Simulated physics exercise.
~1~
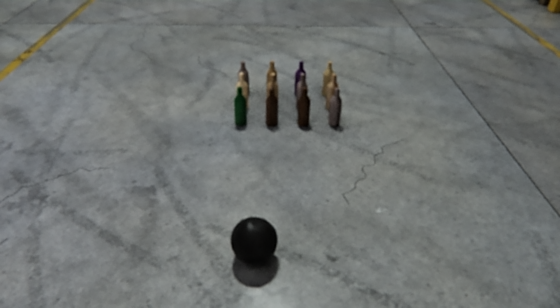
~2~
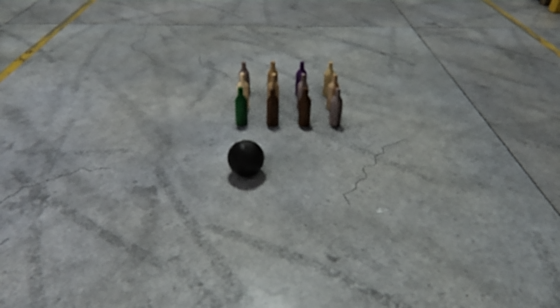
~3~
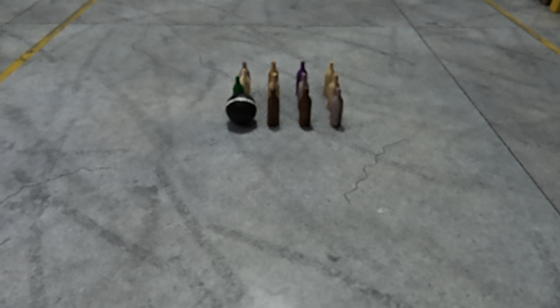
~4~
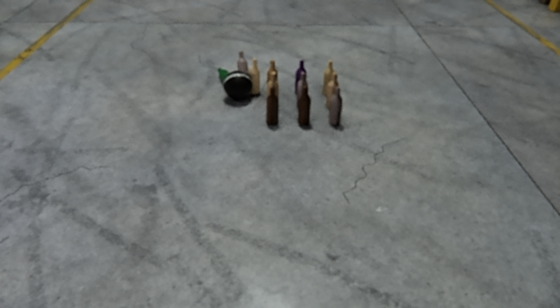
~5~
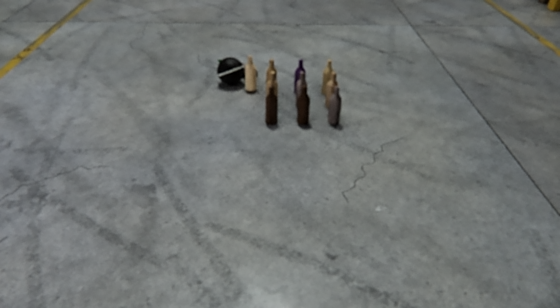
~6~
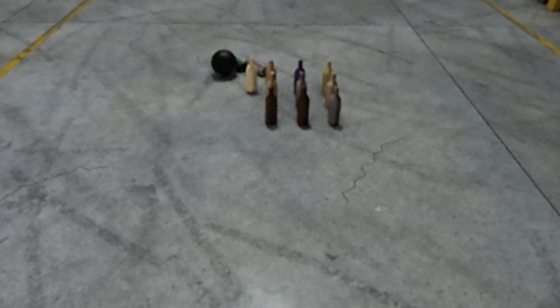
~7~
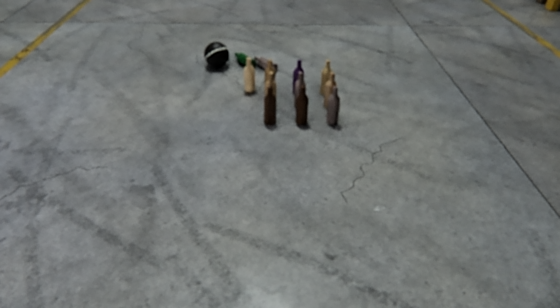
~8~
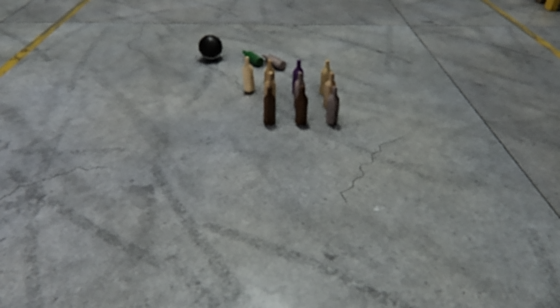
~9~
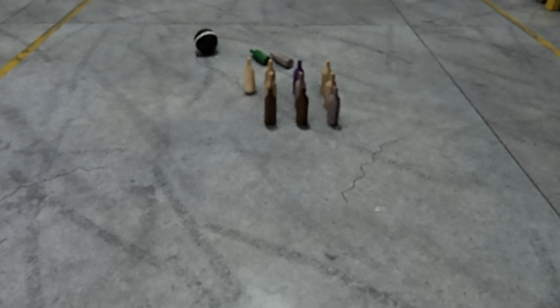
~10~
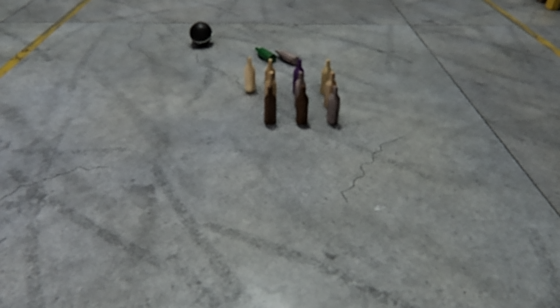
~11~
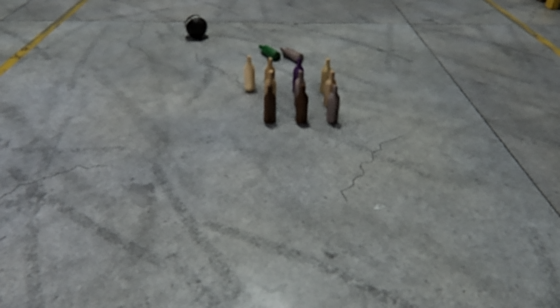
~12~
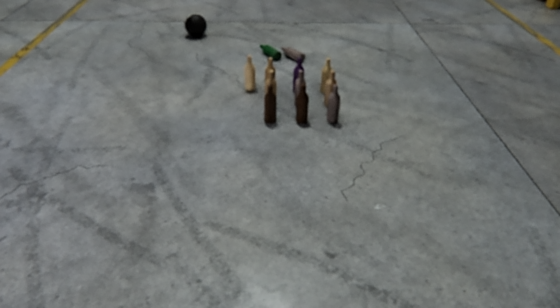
On a grey concrete floor, a dark ball rolls away from the viewer toward rows of upright bottle-shaped skittles, knocks over the green one and another behind it at the left, and rolls on toward the back left, while the purple skittle and the others remain standing.
